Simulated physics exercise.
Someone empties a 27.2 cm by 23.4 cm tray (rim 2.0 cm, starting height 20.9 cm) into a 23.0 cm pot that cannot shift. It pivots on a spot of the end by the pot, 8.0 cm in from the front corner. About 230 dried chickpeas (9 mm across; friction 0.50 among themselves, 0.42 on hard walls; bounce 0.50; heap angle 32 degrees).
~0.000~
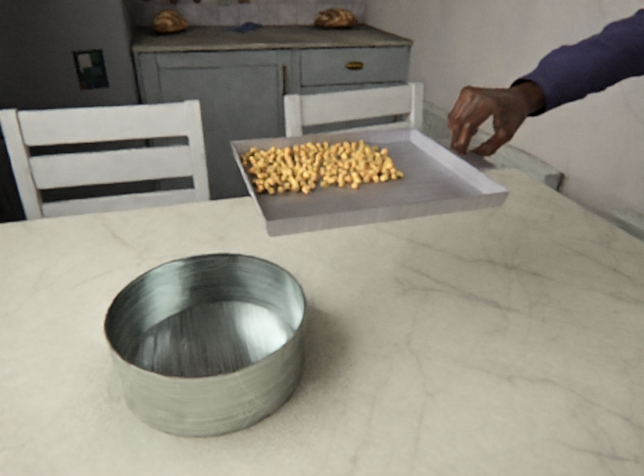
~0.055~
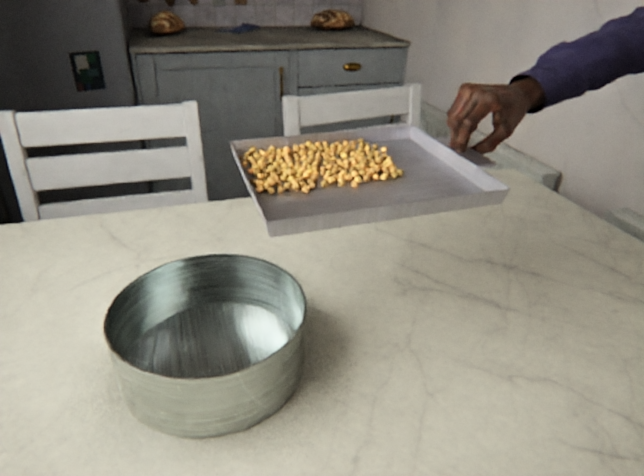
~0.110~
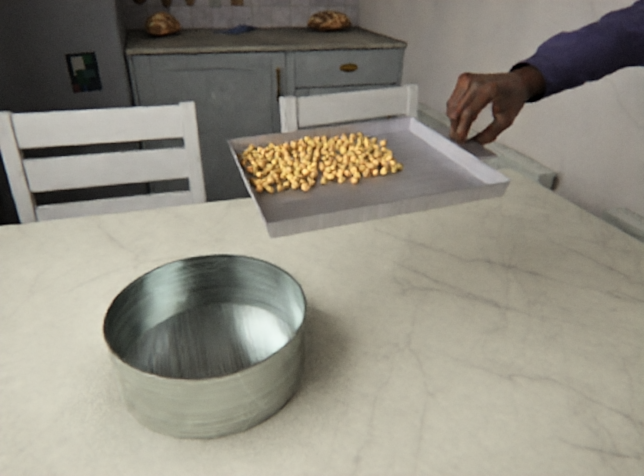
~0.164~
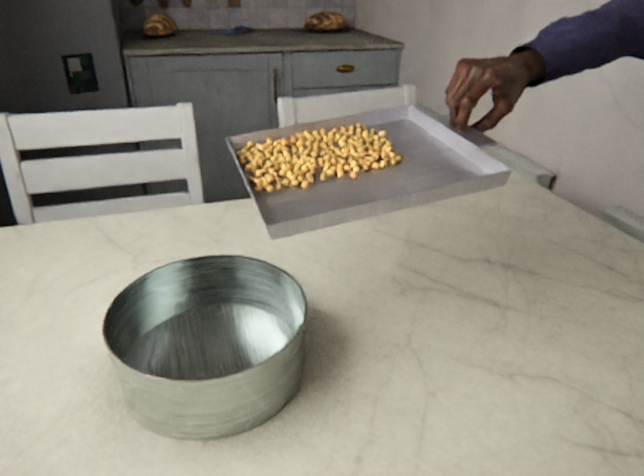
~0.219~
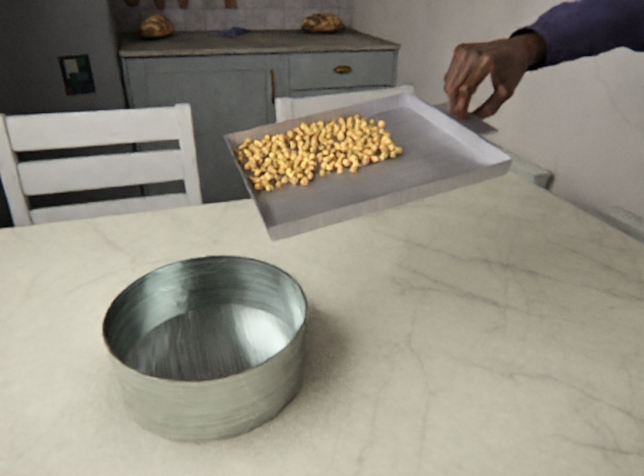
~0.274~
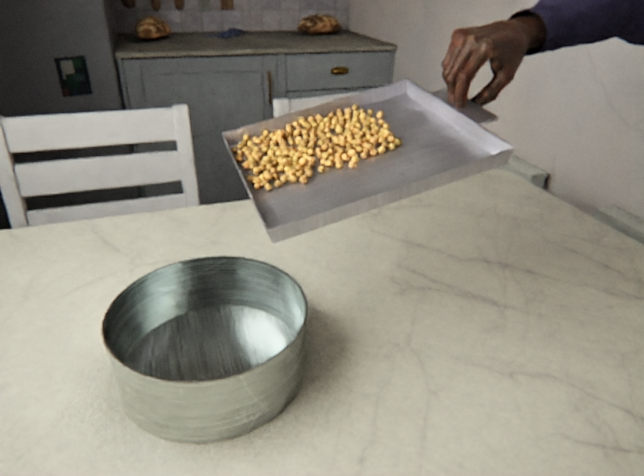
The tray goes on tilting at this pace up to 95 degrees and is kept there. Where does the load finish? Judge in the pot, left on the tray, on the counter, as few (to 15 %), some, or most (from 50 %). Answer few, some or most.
Pot most, tray few, counter few.
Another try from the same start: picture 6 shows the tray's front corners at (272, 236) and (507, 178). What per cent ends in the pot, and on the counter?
Pot 60, counter 40.
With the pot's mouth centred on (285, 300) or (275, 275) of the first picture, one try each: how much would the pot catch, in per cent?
About 75 and 70 per cent.
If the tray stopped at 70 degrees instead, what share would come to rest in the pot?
In that case some 0 per cent.
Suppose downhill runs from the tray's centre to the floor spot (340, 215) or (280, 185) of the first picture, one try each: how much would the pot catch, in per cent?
About 60 and 60 per cent.
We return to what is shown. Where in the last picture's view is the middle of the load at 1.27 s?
Near (251, 155).
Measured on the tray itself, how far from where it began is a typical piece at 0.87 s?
About 7 cm.
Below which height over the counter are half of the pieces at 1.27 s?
Some 26 cm.
After 0.87 s, tilt 52 degrees; the tray holds 100 %, the pot 0 %.
After 1.27 s, tilt 78 degrees; the tray holds 100 %, the pot 0 %.
After 1.75 s, tilt 95 degrees; the tray holds 30 %, the pot 5 %.
By 2.7 s all is still; pot 100 %, tray 0 %, counter 0 %.
